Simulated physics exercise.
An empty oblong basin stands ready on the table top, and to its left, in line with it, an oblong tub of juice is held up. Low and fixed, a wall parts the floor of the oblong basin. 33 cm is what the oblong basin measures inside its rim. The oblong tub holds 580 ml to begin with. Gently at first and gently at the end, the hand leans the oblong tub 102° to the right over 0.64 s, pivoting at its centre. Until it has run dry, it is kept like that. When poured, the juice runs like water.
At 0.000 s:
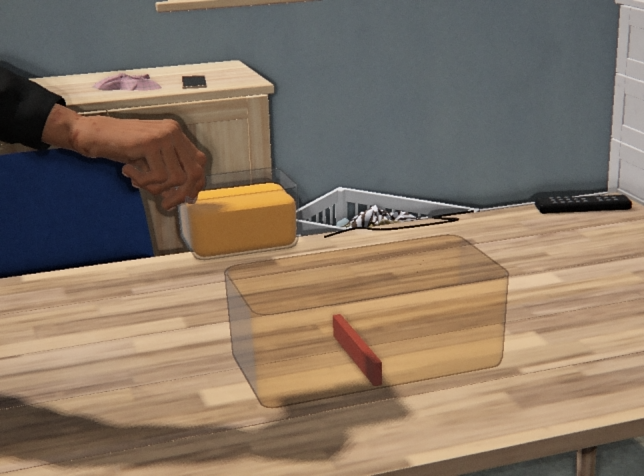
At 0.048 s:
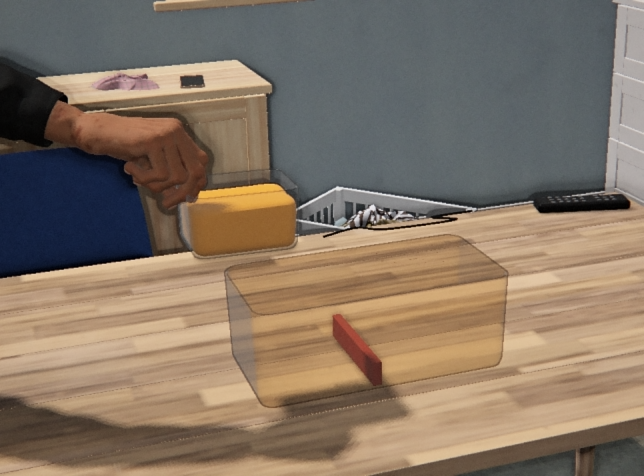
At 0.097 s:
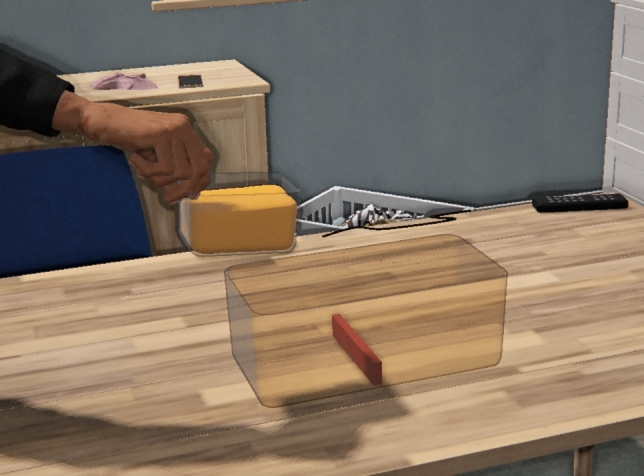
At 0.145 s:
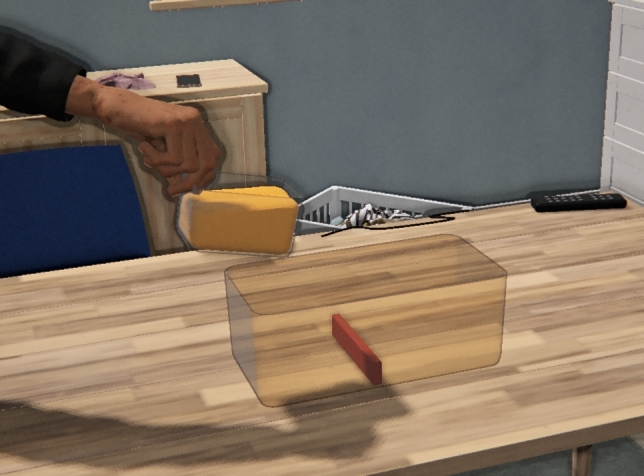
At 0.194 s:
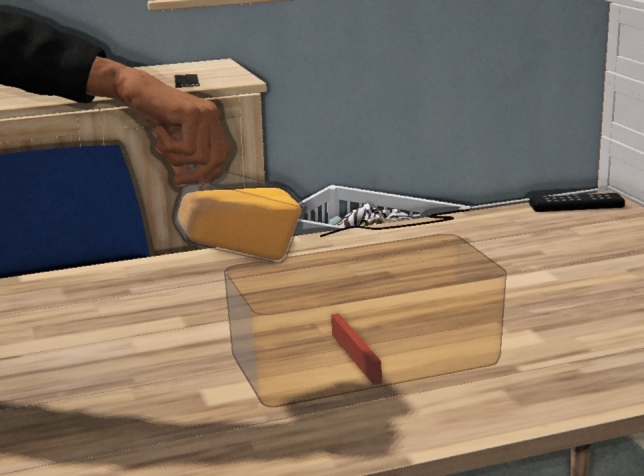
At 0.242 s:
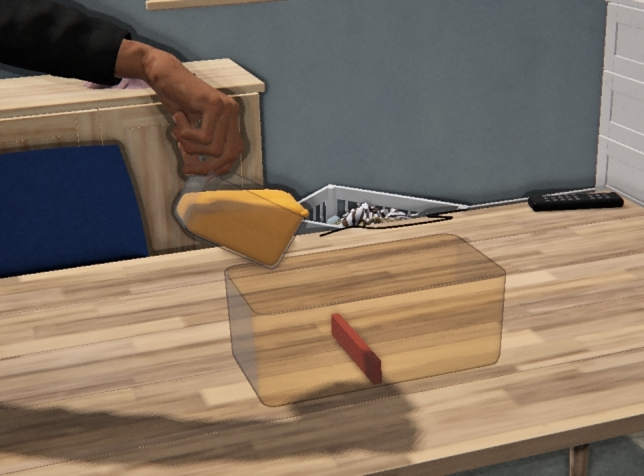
A hand holds a tub of orange juice and tilts it right beside an empty basin.
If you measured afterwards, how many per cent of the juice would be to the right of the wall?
About 21 out of 100.
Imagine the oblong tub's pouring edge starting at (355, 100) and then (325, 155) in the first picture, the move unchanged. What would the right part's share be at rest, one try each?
In order, 85 and 70 per cent.
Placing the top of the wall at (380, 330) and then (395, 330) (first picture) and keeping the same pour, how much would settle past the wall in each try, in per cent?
15 per cent first, 15 per cent second.
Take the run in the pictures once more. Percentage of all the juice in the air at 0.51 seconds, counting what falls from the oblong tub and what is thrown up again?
Around 30 in a hundred.
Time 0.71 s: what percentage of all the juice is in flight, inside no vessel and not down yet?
Estimated airborne part: Roughly 3 per cent.
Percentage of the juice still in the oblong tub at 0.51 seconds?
I'd estimate some 28 % remains.
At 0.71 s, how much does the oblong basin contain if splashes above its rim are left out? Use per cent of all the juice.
90 per cent or thereabouts.
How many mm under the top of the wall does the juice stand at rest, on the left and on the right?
About 12 mm left, about 28 mm right.
Then, 0.51 s in, the tilt is 92° and 28 per cent is still to pour, 36 is left of the wall and 5 right of it.
Then, 0.71 s in, the tilt is 102° and 7 per cent is still to pour, 76 is left of the wall and 14 right of it.
Then, 0.92 s in, the tilt is 102° and 1 per cent is still to pour, 78 is left of the wall and 20 right of it.
Then, 1.14 s in, the tilt is 102° and 0 per cent is still to pour, 78 is left of the wall and 21 right of it.
Finally, 78 per cent lies left of the wall, 21 right of it and 1 outside.
